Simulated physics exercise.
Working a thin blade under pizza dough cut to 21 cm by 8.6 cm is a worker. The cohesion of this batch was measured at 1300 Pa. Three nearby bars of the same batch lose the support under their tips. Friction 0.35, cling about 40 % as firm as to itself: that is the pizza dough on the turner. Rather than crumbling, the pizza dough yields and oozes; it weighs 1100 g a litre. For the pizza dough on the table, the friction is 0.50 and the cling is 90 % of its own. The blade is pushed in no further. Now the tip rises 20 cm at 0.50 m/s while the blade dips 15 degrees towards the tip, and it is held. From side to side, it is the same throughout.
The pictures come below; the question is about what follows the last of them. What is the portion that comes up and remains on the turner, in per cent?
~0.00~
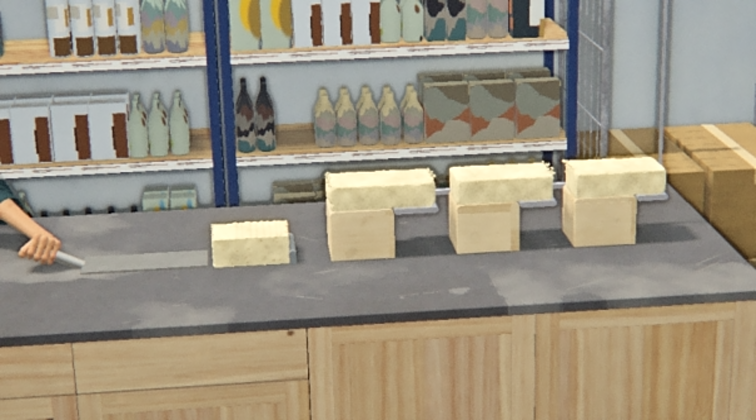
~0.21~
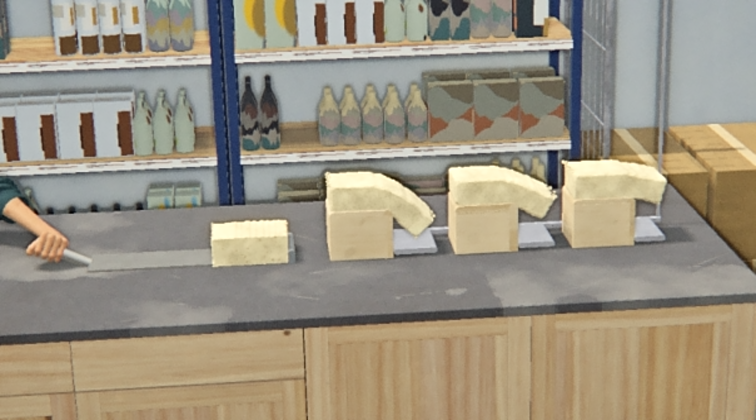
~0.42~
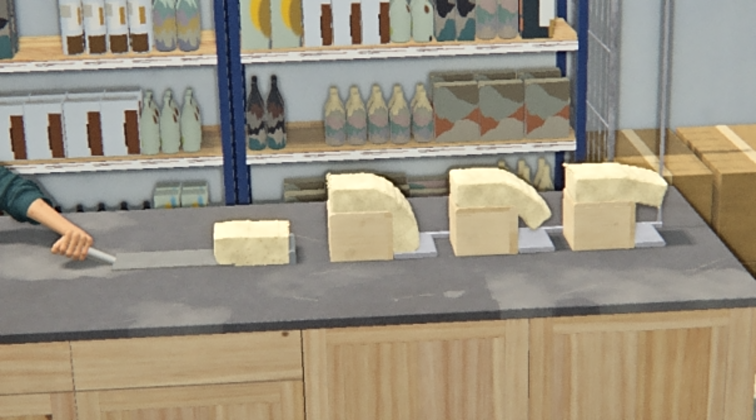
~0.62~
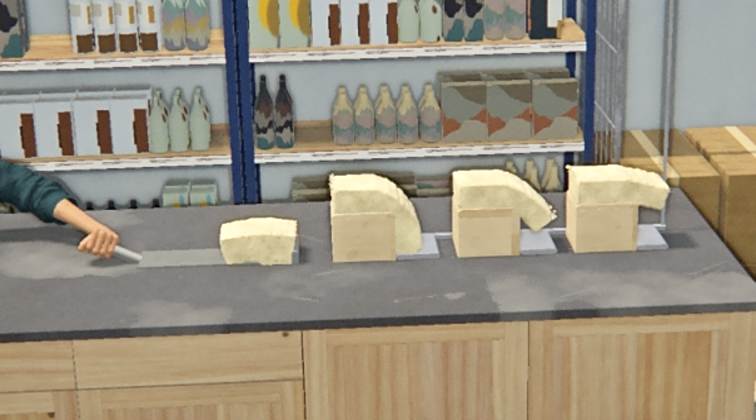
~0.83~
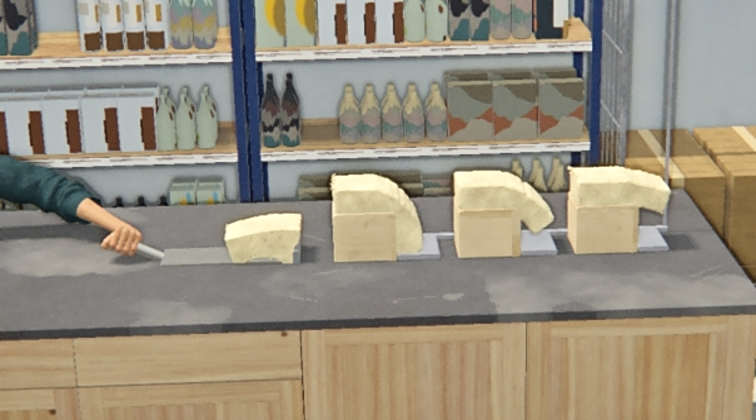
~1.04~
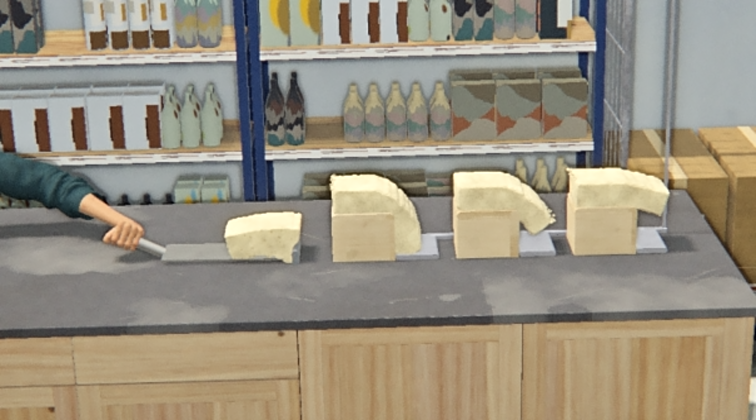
100 %, roughly.
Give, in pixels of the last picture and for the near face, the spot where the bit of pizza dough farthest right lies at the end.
I'd point to around (305, 174).
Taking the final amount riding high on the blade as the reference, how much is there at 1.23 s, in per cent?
The figure is about 70 %.
By 1.23 s, the tip is 9.8 cm up.
By 1.45 s, the tip is 20 cm up and 100 % is riding high on the blade.
By 1.68 s, the tip is 20 cm up and 100 % is riding high on the blade.
By 1.90 s, the tip is 20 cm up and 100 % is riding high on the blade.
By 2.20 s, at the end, the tip is 20 cm up and 100 % is riding high on the blade.
